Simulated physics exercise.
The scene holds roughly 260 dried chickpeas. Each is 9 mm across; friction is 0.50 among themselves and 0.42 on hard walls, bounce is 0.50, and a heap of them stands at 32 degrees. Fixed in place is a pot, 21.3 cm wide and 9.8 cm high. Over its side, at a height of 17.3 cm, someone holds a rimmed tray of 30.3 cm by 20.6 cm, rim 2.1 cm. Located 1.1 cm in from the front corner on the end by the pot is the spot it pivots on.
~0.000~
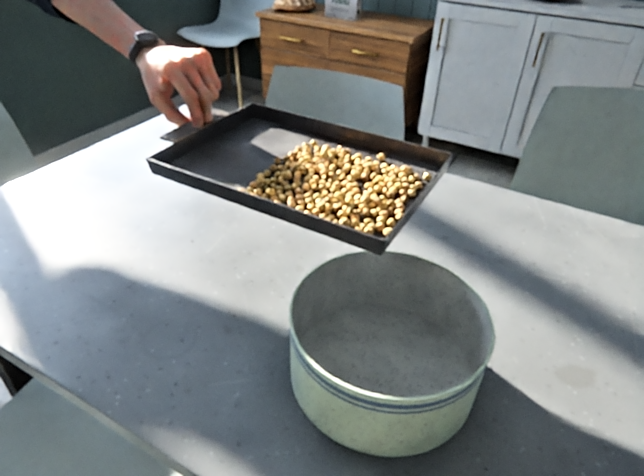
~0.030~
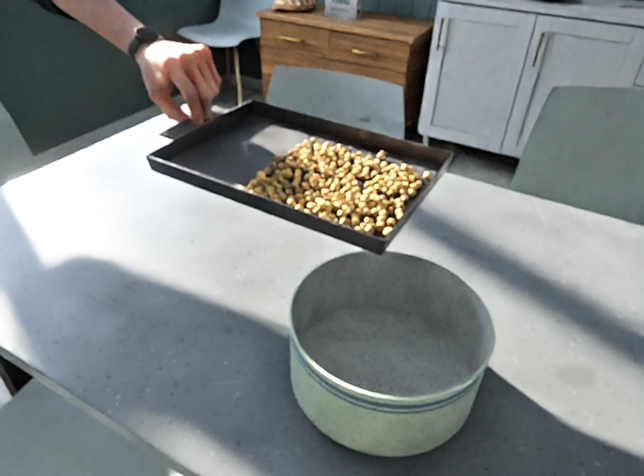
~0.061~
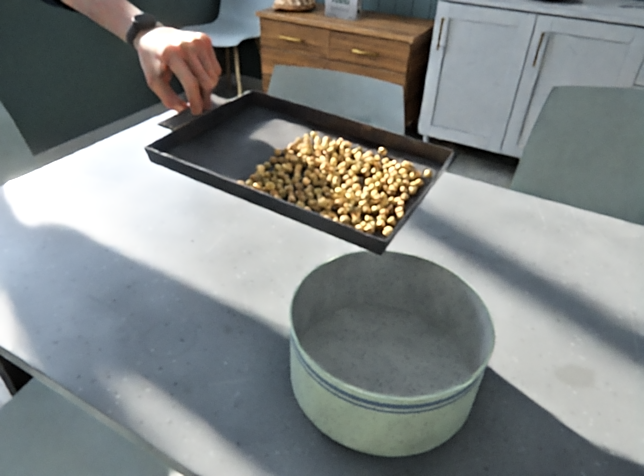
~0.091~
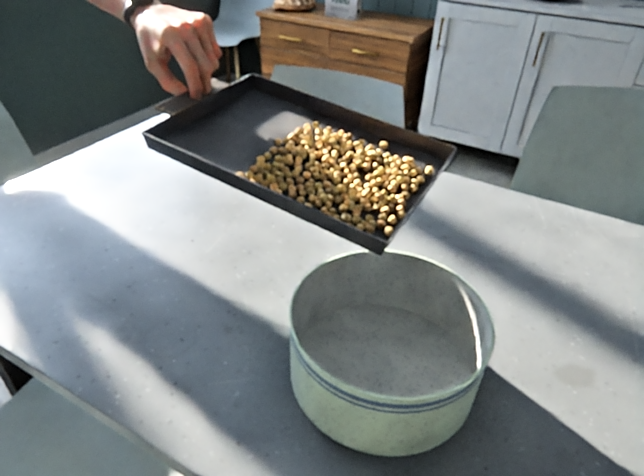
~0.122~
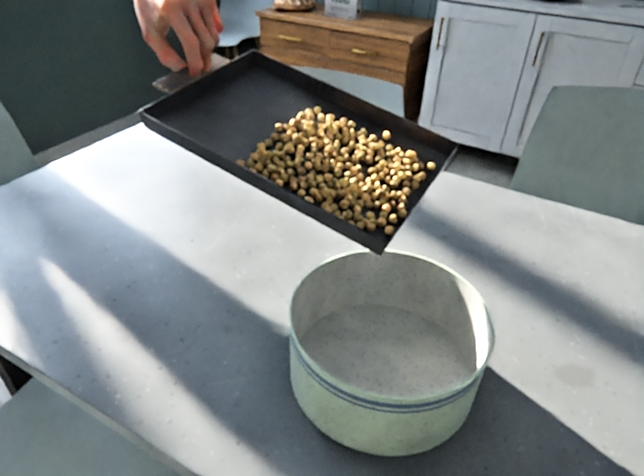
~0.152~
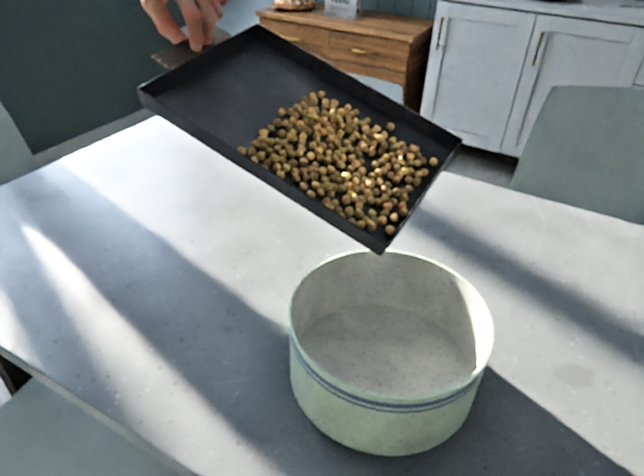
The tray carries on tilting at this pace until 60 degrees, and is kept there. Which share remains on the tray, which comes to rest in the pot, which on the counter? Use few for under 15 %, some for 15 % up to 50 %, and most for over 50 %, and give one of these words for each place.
Left on the tray: Most, pot: Some, counter: Few.
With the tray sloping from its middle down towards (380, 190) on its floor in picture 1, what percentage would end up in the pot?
Roughly 10 per cent.
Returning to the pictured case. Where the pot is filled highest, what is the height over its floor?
Around 1.5 cm above the floor.
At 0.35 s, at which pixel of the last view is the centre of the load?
Roughly pixel (386, 149).
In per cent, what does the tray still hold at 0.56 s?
Close to 85 in a hundred parts of the load.
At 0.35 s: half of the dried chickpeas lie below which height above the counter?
Around 26 cm up.
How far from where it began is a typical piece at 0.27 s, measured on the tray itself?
About 1 cm.
After 0.27 s, tilt 43 degrees; the tray holds 100 %, the pot 0 %.
Then, at 0.35 s, tilt 57 degrees; the tray holds 100 %, the pot 0 %.
After 0.56 s, tilt 60 degrees; the tray holds 85 %, the pot 0 %.
By 1.6 s all is still; tray 65 %, pot 35 %, counter 5 %.
